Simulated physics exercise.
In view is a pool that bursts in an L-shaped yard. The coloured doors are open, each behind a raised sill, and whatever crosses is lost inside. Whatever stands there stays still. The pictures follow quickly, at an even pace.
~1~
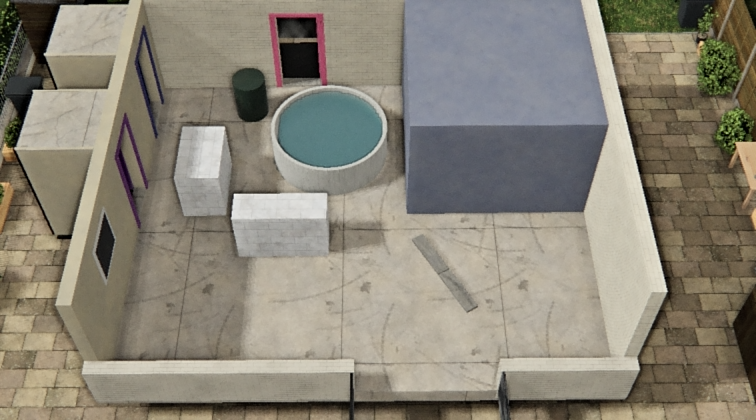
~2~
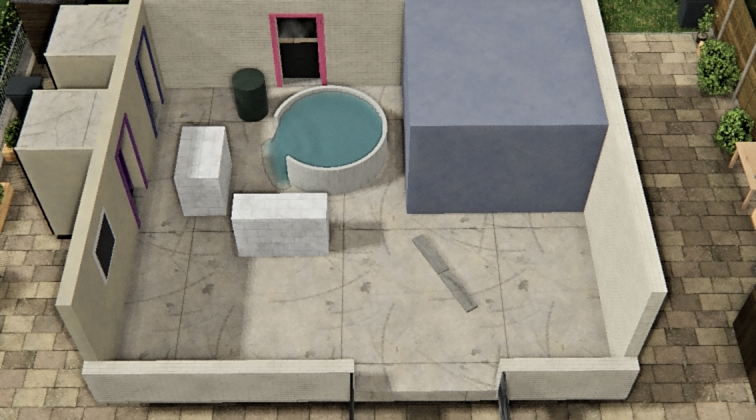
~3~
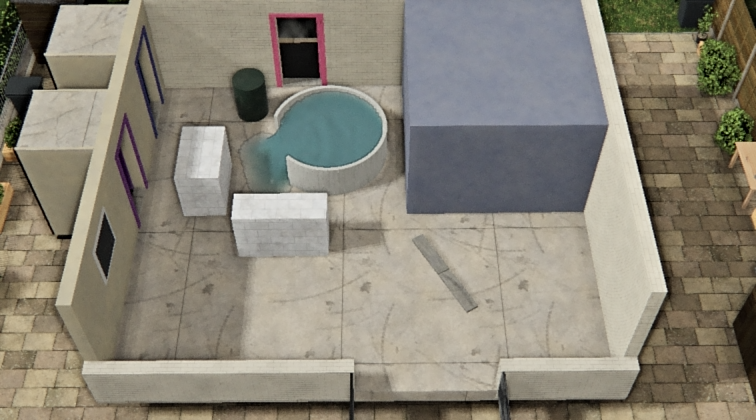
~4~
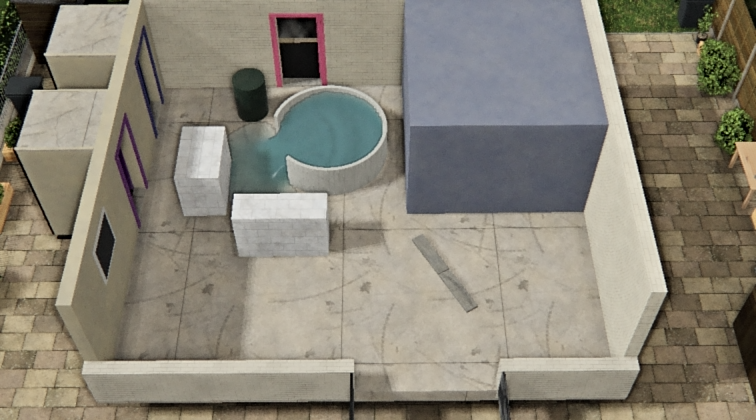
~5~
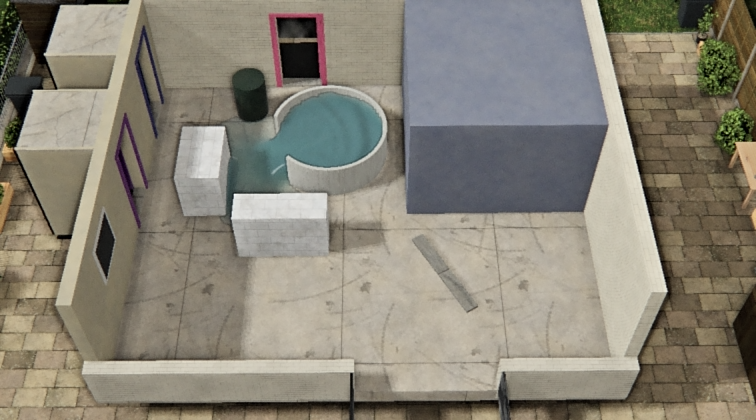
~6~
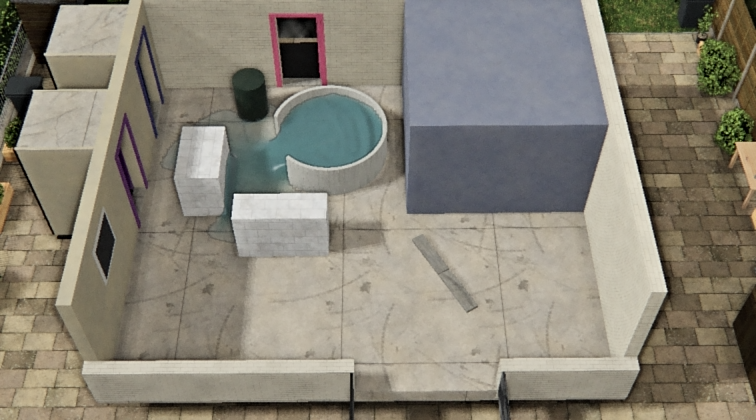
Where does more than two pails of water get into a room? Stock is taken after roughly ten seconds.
The pink door will get more than two buckets; the blue door will get more than two buckets; the purple door will get two buckets at most.
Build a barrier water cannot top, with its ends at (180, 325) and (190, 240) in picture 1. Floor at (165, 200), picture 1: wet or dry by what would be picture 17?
Result at that point: Inundated.
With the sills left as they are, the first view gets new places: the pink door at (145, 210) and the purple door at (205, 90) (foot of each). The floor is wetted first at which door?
It's the one in blue.
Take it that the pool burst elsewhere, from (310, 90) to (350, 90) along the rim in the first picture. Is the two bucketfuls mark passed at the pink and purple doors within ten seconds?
As I see it, the pink door tops the mark and the purple door stays short of it.
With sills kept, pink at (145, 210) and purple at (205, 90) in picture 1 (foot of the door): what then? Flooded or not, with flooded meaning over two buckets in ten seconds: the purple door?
Purple: Over the limit.
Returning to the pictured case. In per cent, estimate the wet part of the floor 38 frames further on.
About 65 per cent.
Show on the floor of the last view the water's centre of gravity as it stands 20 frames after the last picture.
I'd mark it close to (262, 183).
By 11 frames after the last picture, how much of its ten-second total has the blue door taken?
25 %.
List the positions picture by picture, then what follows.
The first picture shows still water in the round pool at (329, 129).
In the second picture, the front is at (286, 187), out from the gap at (278, 154).
In the third picture, water pours out at (278, 156) and has run to a hidden place.
In the fourth picture, water pours out at (278, 157) and has run to a hidden place.
In the fifth picture, water pours out at (278, 157) and has run to a hidden place.
In the sixth picture, water pours out at (278, 156) and has run to (166, 162).
A moment on, water covers 20 % of the floor; the pink door not reached, the blue door wet at the sill, nothing in, the purple door wet at the sill, nothing in.
Next, water covers 35 % of the floor; the pink door not reached, the blue door over two buckets in, the purple door wet at the sill, nothing in.
Then, water covers 50 % of the floor; the pink door wet at the sill, nothing in, the blue door far over two buckets in, the purple door wet at the sill, nothing in.
Later, water covers 65 % of the floor; the pink door under two buckets in, the blue door far over two buckets in, the purple door wet at the sill, nothing in.
In the end, water covers 95 % of the floor; the pink door over two buckets in, the blue door far over two buckets in, the purple door wet at the sill, nothing in.
